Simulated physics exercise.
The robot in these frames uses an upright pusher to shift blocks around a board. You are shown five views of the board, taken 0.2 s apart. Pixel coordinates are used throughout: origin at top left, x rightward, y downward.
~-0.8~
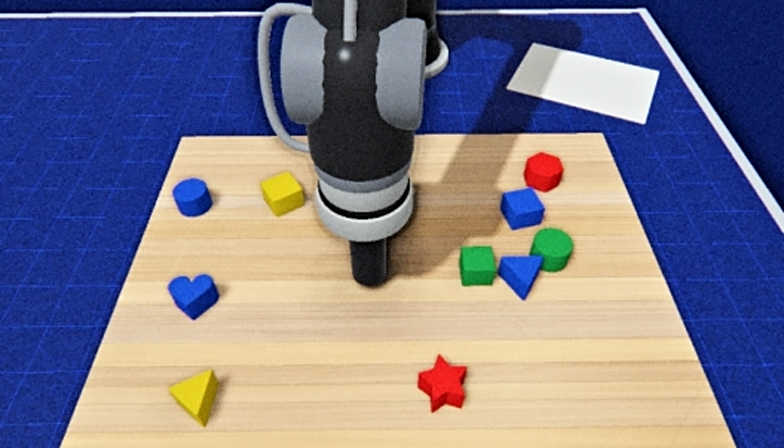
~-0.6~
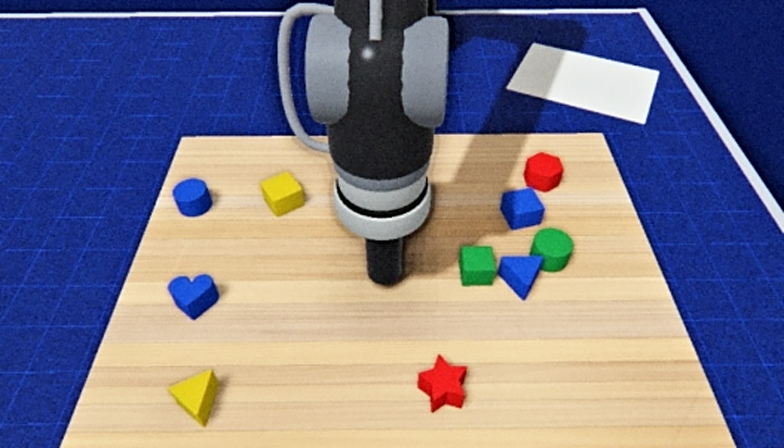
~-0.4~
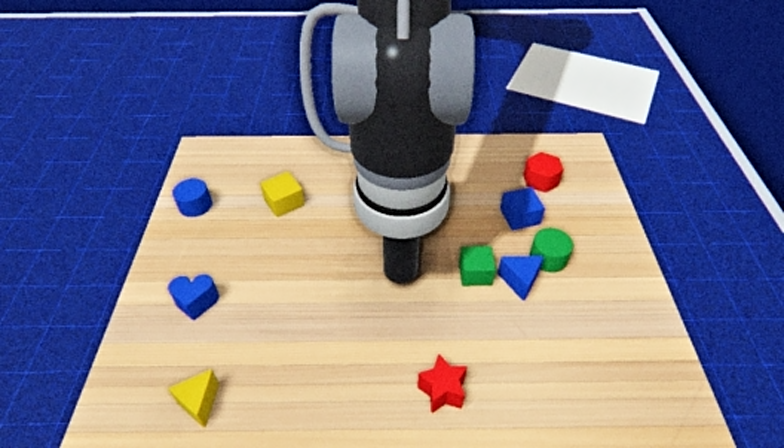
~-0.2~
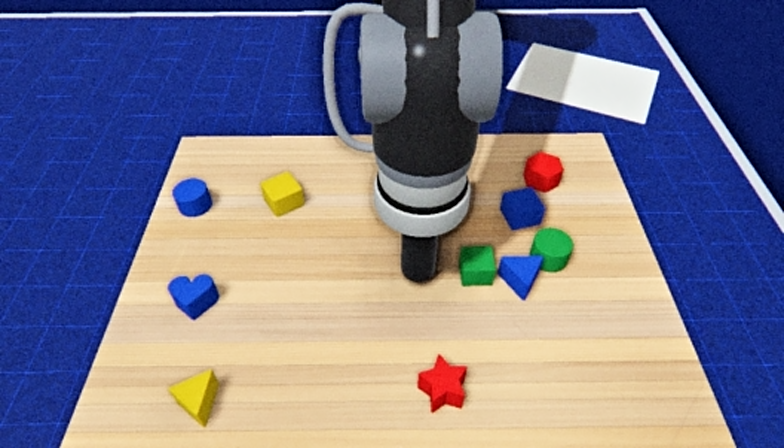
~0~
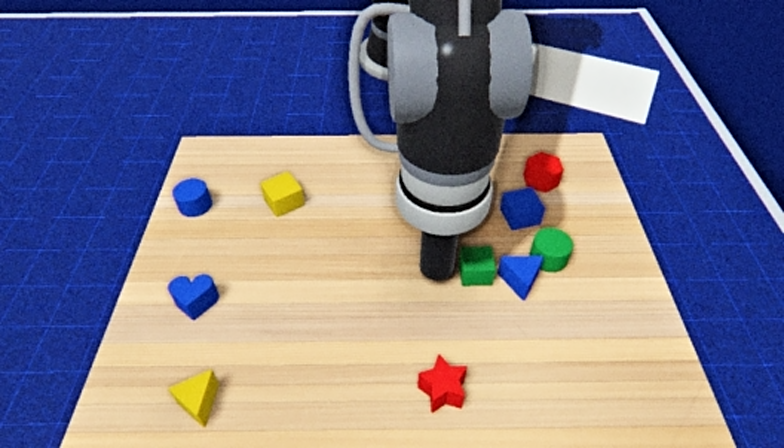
A pale wooden board lies on a blue floor marked with thin grid lines, seen from above at an angle by a still camera. Blue and yellow blocks sit at left, a red star near the front, and red, blue and green blocks cluster at right, with a white panel behind. The robot's dark upright pusher slides steadily rightward from mid-board to beside the green square block, while every block stays still.
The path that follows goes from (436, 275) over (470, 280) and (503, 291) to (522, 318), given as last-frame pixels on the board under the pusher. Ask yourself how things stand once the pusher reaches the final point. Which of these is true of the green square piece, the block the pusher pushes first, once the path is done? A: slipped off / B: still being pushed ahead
The one that fits is A, slipped off.
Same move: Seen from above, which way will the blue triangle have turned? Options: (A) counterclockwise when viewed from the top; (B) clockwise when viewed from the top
The correct letter is B.
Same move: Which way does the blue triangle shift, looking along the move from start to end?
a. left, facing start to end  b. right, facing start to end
a (left, facing start to end)
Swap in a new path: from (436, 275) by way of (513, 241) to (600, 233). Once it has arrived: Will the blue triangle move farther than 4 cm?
Short answer: No.
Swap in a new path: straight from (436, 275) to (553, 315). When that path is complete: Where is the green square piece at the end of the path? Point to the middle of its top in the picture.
I expect it at (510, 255).
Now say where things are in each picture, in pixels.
In the first frame, tip of the pusher at (369, 273), middles of tops, green square piece at (479, 257), blue triangle at (524, 265), green cylinder at (554, 241).
In the second frame, pusher at (384, 272), nothing pushed.
In the third frame, pusher at (400, 270), nothing pushed.
In the fourth frame, pusher at (418, 269), nothing pushed.
In the fifth frame, pusher at (436, 267), green square piece at (479, 257), blue triangle at (524, 265), green cylinder at (554, 241).
On the path given first. One third of the way, pusher at (472, 272); green square piece at (504, 256), turned 25° anticlockwise; blue triangle at (540, 264), turned 30° clockwise.
Two thirds of the way, pusher at (505, 284); green square piece at (535, 263), turned 30° anticlockwise; blue triangle at (573, 270), turned 20° clockwise; green cylinder at (556, 240).
At the end, pusher at (525, 310); green square piece at (537, 264), turned 30° anticlockwise; blue triangle at (574, 270), turned 20° clockwise; green cylinder at (557, 240).
